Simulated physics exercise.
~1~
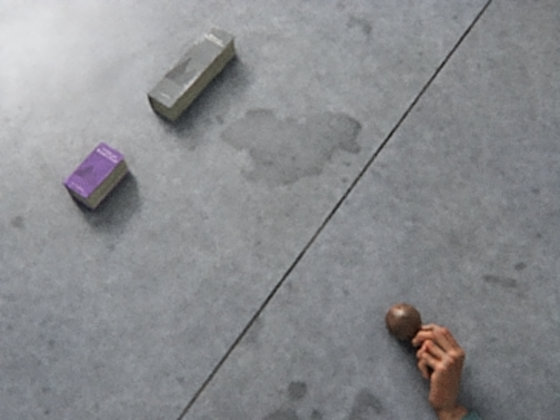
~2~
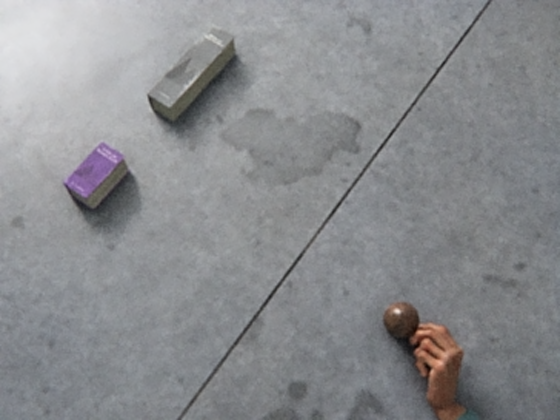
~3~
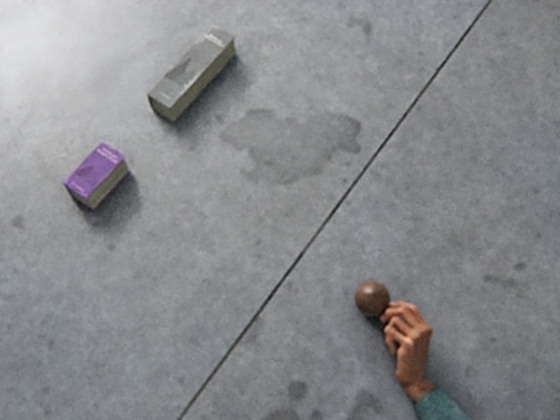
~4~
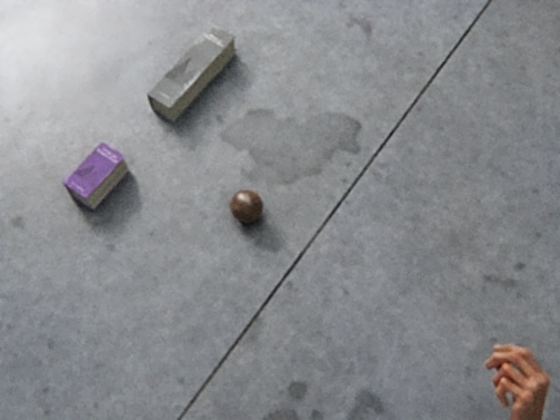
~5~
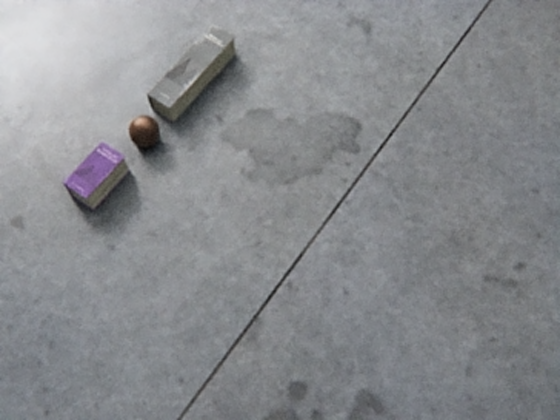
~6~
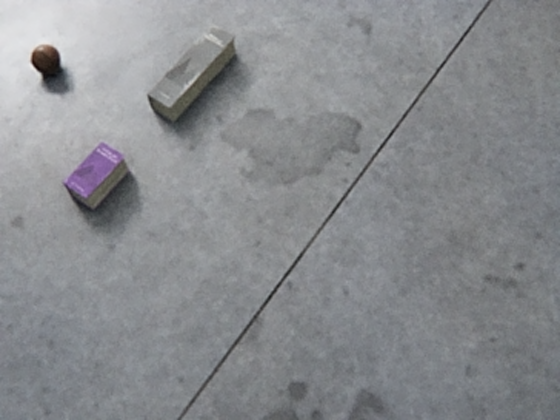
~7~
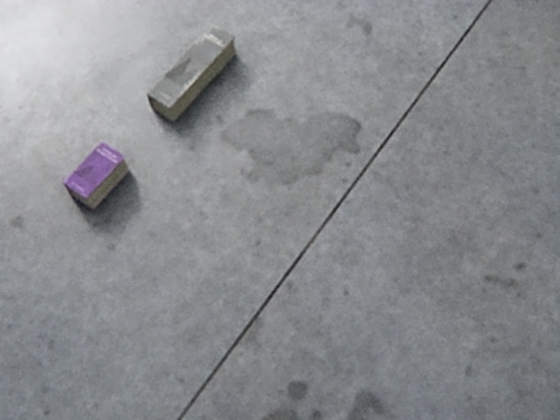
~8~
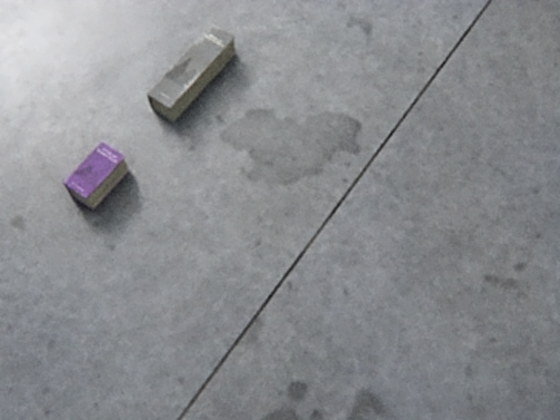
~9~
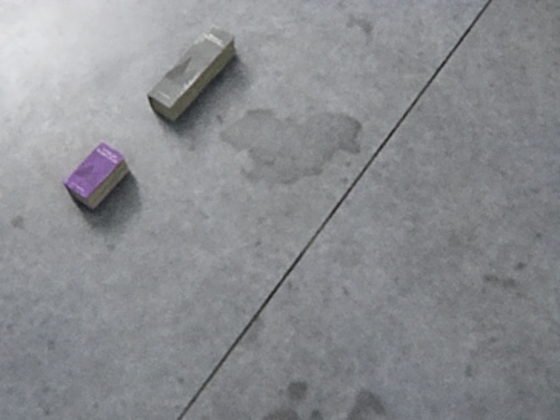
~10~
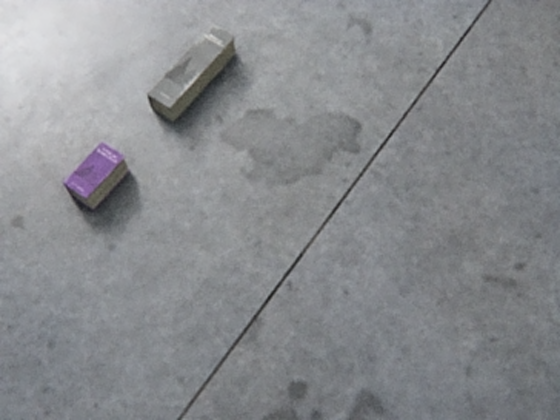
A brown ball rolls from a hand between purple and grey blocks and out of view.
